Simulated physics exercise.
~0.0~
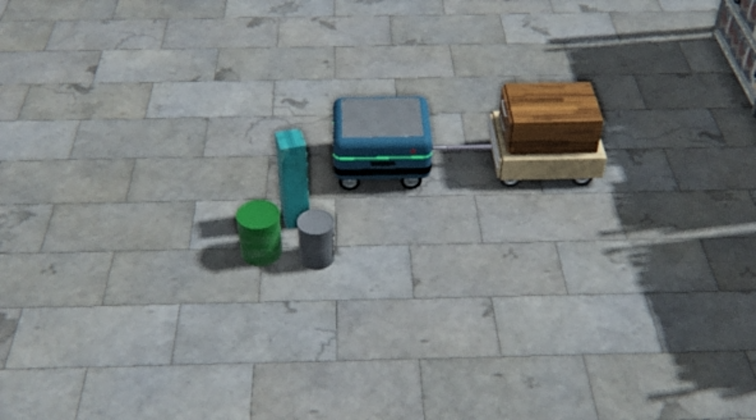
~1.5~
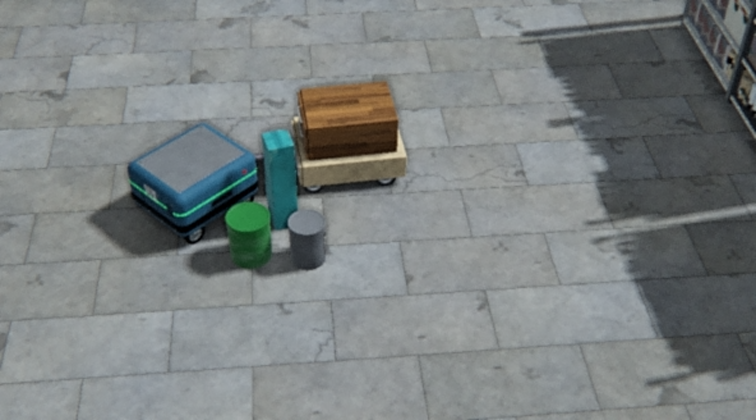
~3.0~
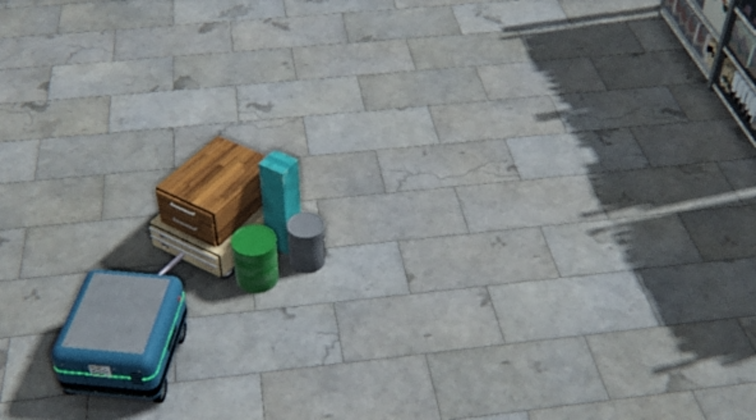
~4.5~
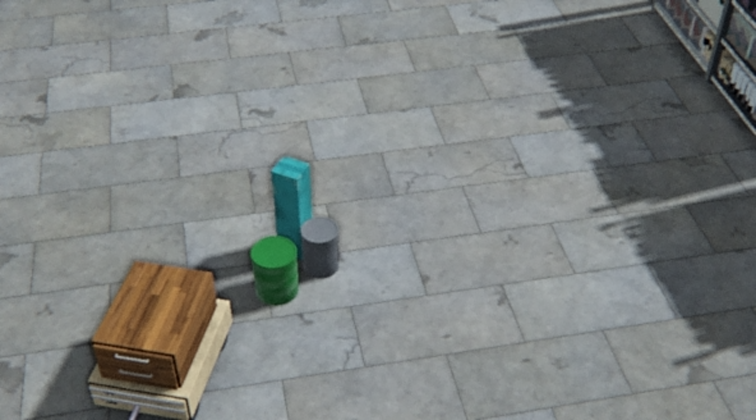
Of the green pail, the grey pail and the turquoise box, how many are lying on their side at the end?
None of them are. The two pails and the turquoise box are all still standing upright after the tug has gone out of view.
